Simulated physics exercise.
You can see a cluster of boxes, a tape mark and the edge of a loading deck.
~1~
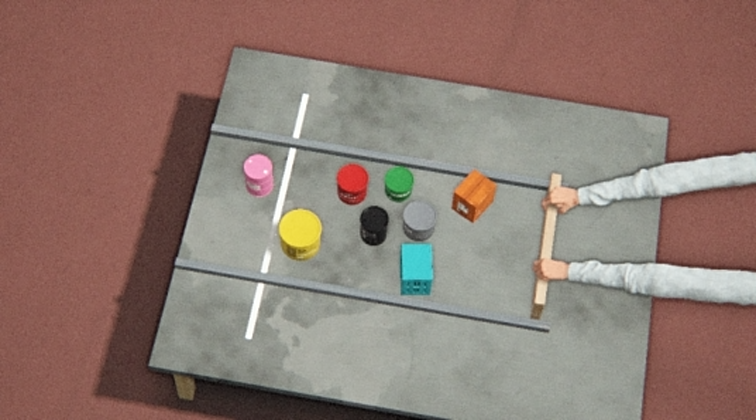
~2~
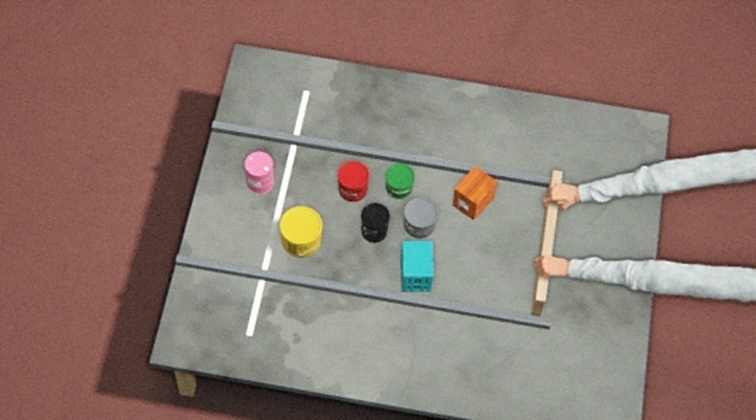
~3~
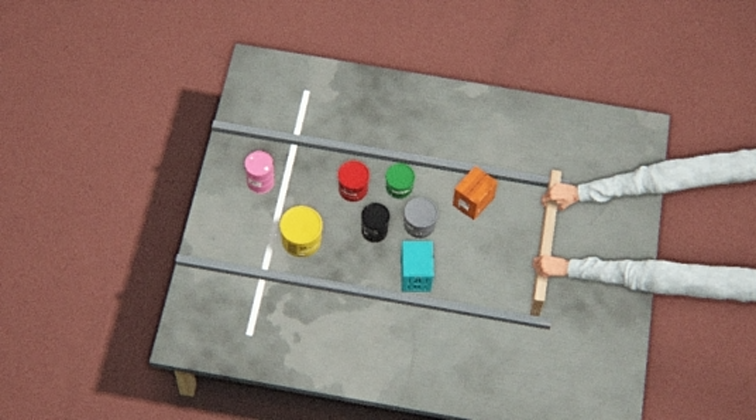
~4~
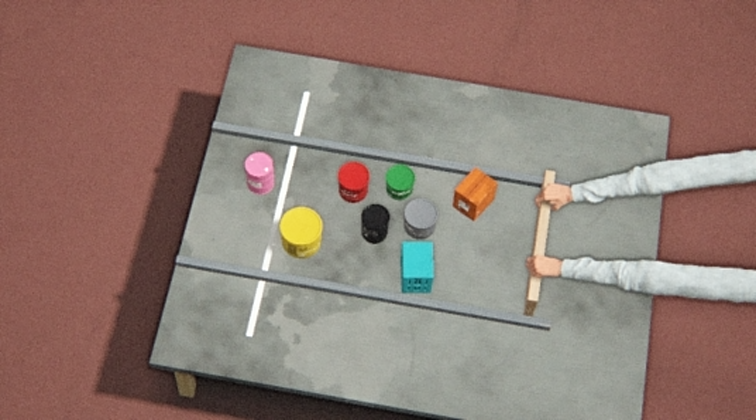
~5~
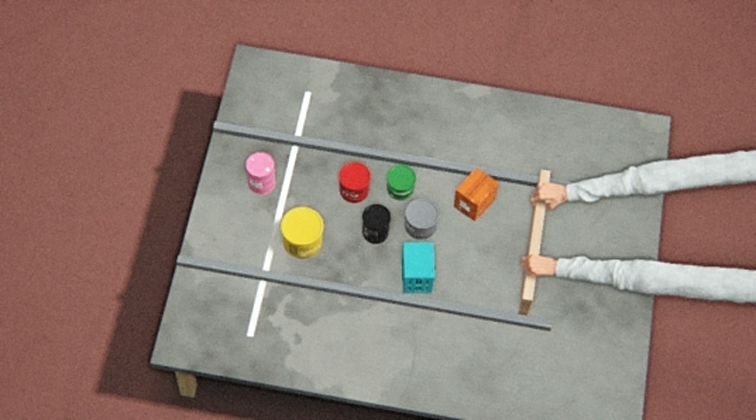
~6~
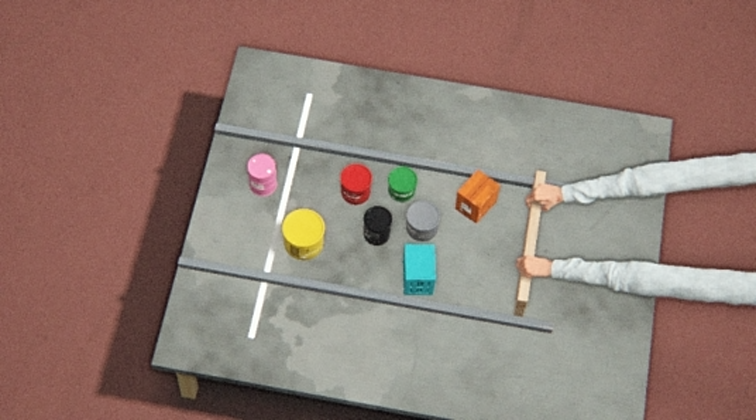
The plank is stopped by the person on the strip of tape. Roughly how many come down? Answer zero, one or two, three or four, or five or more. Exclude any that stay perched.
Zero.
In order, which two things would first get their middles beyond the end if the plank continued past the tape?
Counting earliest first, you get the pink canister, after which comes the yellow pail.
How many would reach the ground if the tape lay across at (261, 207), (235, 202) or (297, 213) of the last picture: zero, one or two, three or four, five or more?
Well, it comes out as either one or two, either three or four and none, in that order.
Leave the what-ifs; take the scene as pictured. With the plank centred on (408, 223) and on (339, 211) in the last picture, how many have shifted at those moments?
I make it 6 at the first spot and 7 at the other.
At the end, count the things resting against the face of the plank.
The count in contact is 3.
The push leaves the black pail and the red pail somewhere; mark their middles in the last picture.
The black pail comes to rest close to (249, 210), while the red pail rests close to (244, 173).
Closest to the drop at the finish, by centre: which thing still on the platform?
That would be the pink canister.
Soon after, none off yet; pink canister at rest near (262, 175); yellow pail at rest near (304, 235); red pail at rest near (356, 185).
Then, none off yet; pink canister at rest near (262, 175); yellow pail at rest near (304, 235); red pail moved about its own width near (328, 185).
Further on, none off yet; pink canister moving near (260, 175); yellow pail moved about its own width near (271, 241); red pail moved well along near (288, 184).
At rest, the number that fall off is zero.
